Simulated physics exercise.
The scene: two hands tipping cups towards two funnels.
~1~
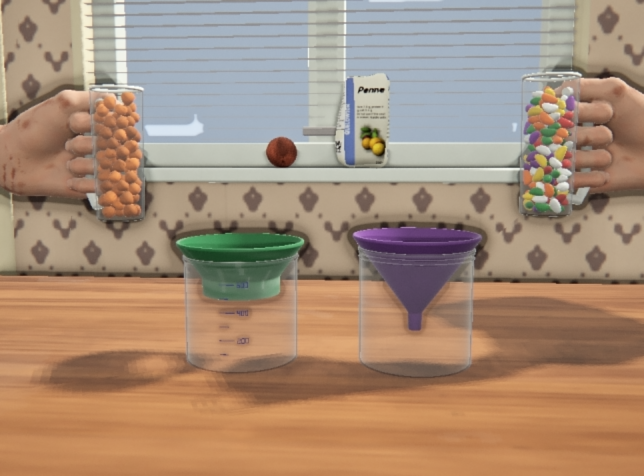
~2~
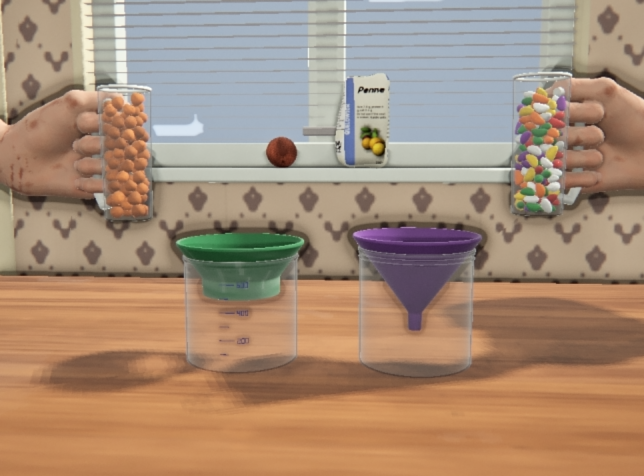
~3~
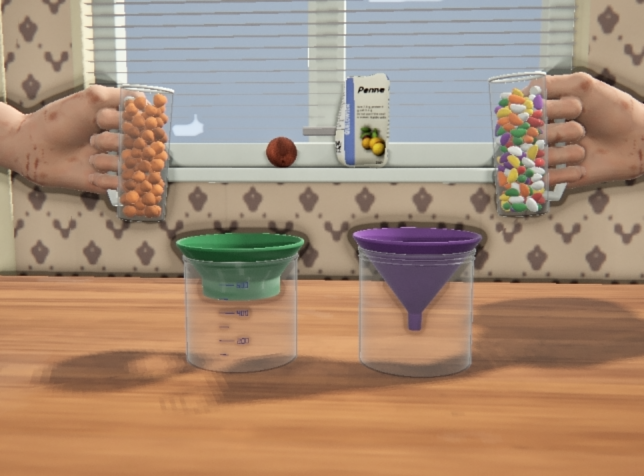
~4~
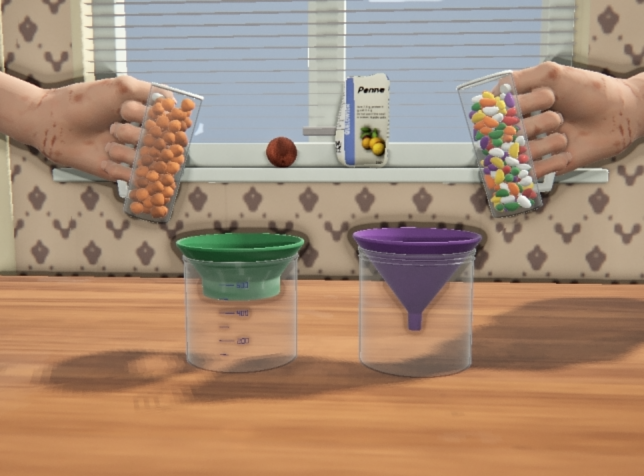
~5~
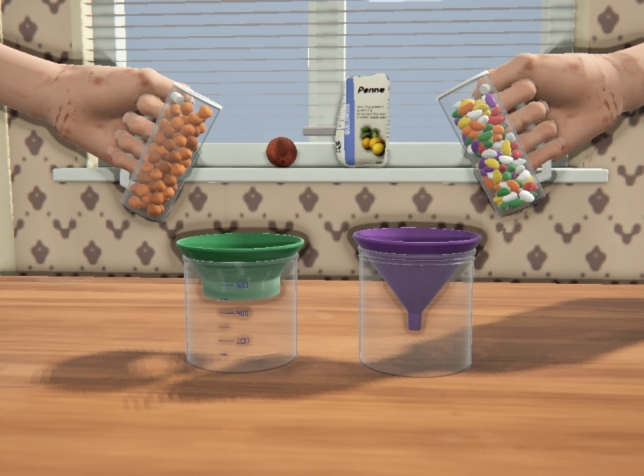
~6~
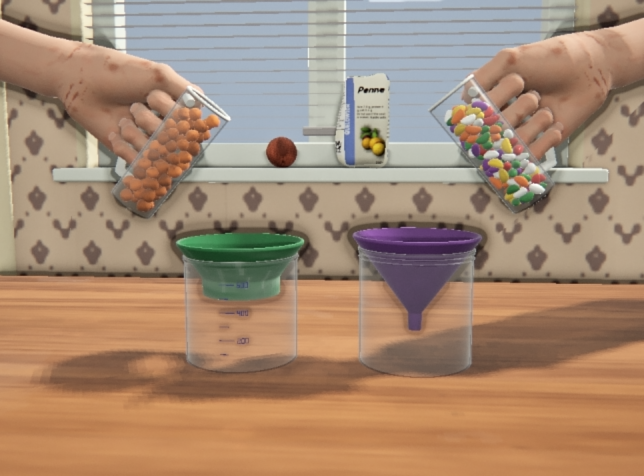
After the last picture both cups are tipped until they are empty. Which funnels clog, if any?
Left funnel empties into its jar, right funnel clogs.
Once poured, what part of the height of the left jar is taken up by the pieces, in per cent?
Near 20 %.
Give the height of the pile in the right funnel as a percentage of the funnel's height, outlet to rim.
Some 90 per cent.
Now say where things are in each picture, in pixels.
The first frame shows left funnel (241, 251), outlet at (242, 293), about 6 pieces wide; left cup (119, 154), holding coated peanuts; right funnel (416, 245), outlet at (415, 329), narrower than one piece; right cup (548, 146), holding jelly beans.
The second frame shows left cup (127, 154), upright; right cup (539, 146), upright.
The third frame shows left cup (144, 154), tipped 5°; right cup (520, 146), tipped 5°.
The fourth frame shows left cup (162, 154), tipped 16°; right cup (501, 146), tipped 16°.
The fifth frame shows left cup (170, 154), tipped 28°; right cup (492, 146), tipped 28°.
The sixth frame shows left funnel (241, 251), outlet at (242, 293); left cup (170, 154), tipped 39°; right funnel (416, 245), outlet at (415, 329); right cup (492, 146), tipped 39°.
Then, 0.24 s later than the last frame, left, every one still in the cup; right, every one still in the cup.
Then, 0.55 s later than the last frame, left, every one still in the cup; right, every one still in the cup.
Then, 0.89 s later than the last frame, left, the larger part still in the cup, about a tenth in or over the funnel, about a tenth down in the jar; right, almost all still in the cup, about a tenth in or over the funnel.
When it is over, left, every one down in the jar; right, every one stuck in the funnel, not one down in the jar.
